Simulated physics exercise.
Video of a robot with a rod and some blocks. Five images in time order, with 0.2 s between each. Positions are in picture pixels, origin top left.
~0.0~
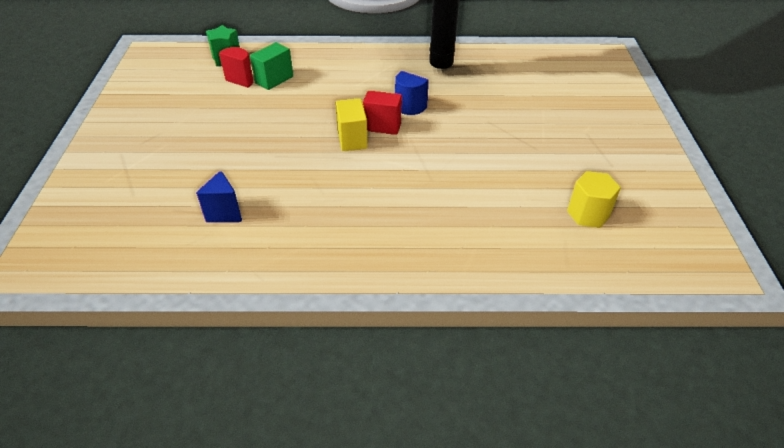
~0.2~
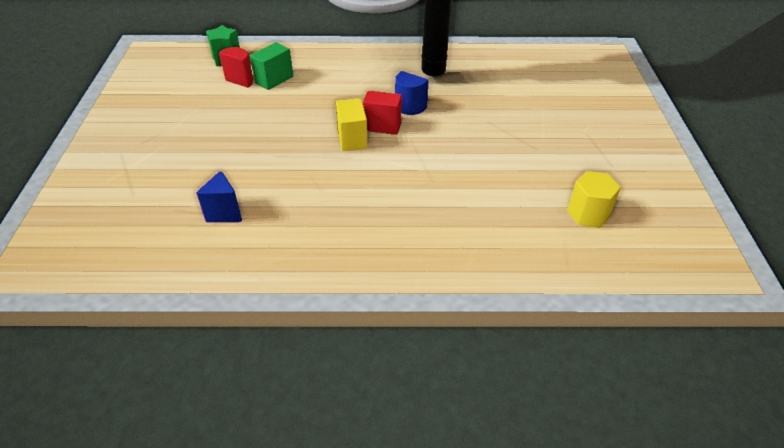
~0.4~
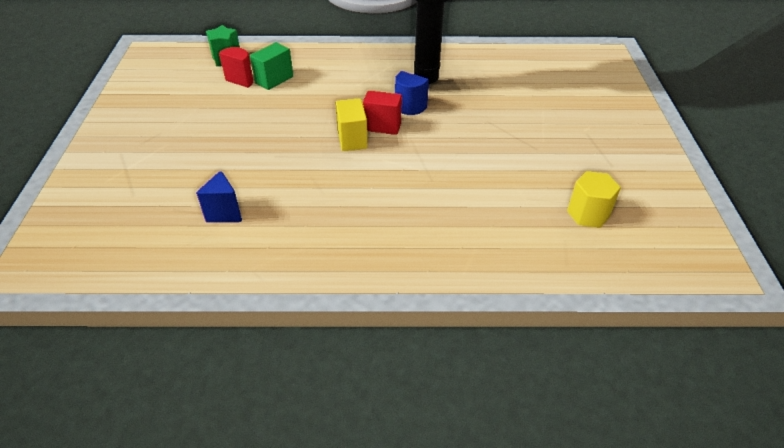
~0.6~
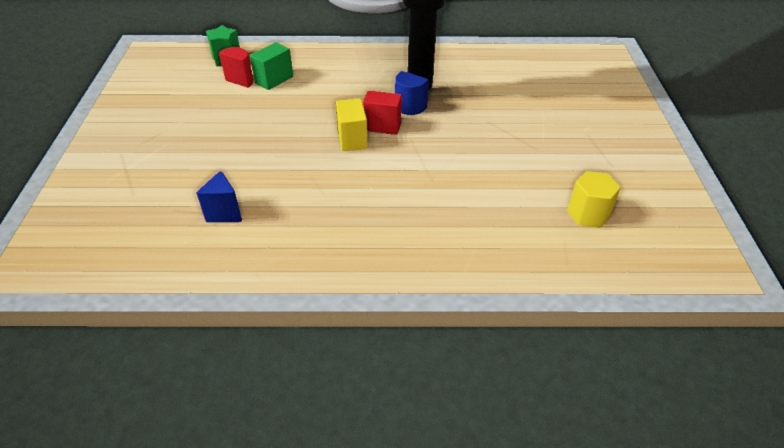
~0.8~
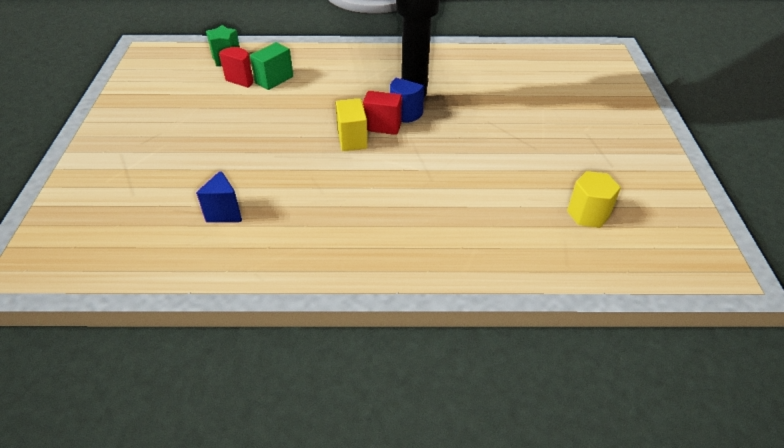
A black rod moved down and slightly left across a wooden board scattered with colored blocks, reached the blue half-round block, and nudged it a little toward the red block, while the other blocks stayed still.
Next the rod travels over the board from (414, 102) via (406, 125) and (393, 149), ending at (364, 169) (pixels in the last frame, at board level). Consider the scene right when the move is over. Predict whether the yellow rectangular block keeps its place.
By the last moment, the yellow rectangular block will have left its place.
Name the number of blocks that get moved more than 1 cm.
Expect three or more.
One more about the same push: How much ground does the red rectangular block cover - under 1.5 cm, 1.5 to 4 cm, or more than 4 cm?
It will fall in the top band, over 4 cm.
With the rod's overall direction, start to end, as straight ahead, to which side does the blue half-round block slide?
Facing from start to end, it will go to the left.
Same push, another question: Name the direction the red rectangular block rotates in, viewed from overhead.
With the clock.
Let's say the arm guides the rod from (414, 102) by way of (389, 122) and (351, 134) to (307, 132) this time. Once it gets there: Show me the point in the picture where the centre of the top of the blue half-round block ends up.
At the end it should sit near (403, 108).
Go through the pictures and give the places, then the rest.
Lower end of the rod at (441, 63), tops of blocks, yellow rectangular block at (351, 110), red rectangular block at (382, 98), blue half-round block at (410, 79), in the first frame.
Rod at (434, 71), blocks as before, in the second frame.
Rod at (426, 78), blocks as before, in the third frame.
Rod at (420, 86), blocks as before, in the fourth frame.
Rod at (414, 94), yellow rectangular block at (351, 110), red rectangular block at (382, 98), blue half-round block at (405, 86), in the fifth frame.
On the path given first. One third of the way, rod at (406, 117); yellow rectangular block at (347, 110); red rectangular block at (372, 112), turned 75° clockwise; blue half-round block at (400, 111).
Two thirds of the way, rod at (393, 141); yellow rectangular block at (343, 111), turned 20° clockwise; red rectangular block at (367, 116), turned 90° clockwise; blue half-round block at (391, 136), turned 15° anticlockwise.
At the end, rod at (363, 161); yellow rectangular block at (337, 110), turned 50° clockwise; red rectangular block at (354, 121), turned 120° clockwise; blue half-round block at (384, 151), turned 65° anticlockwise.
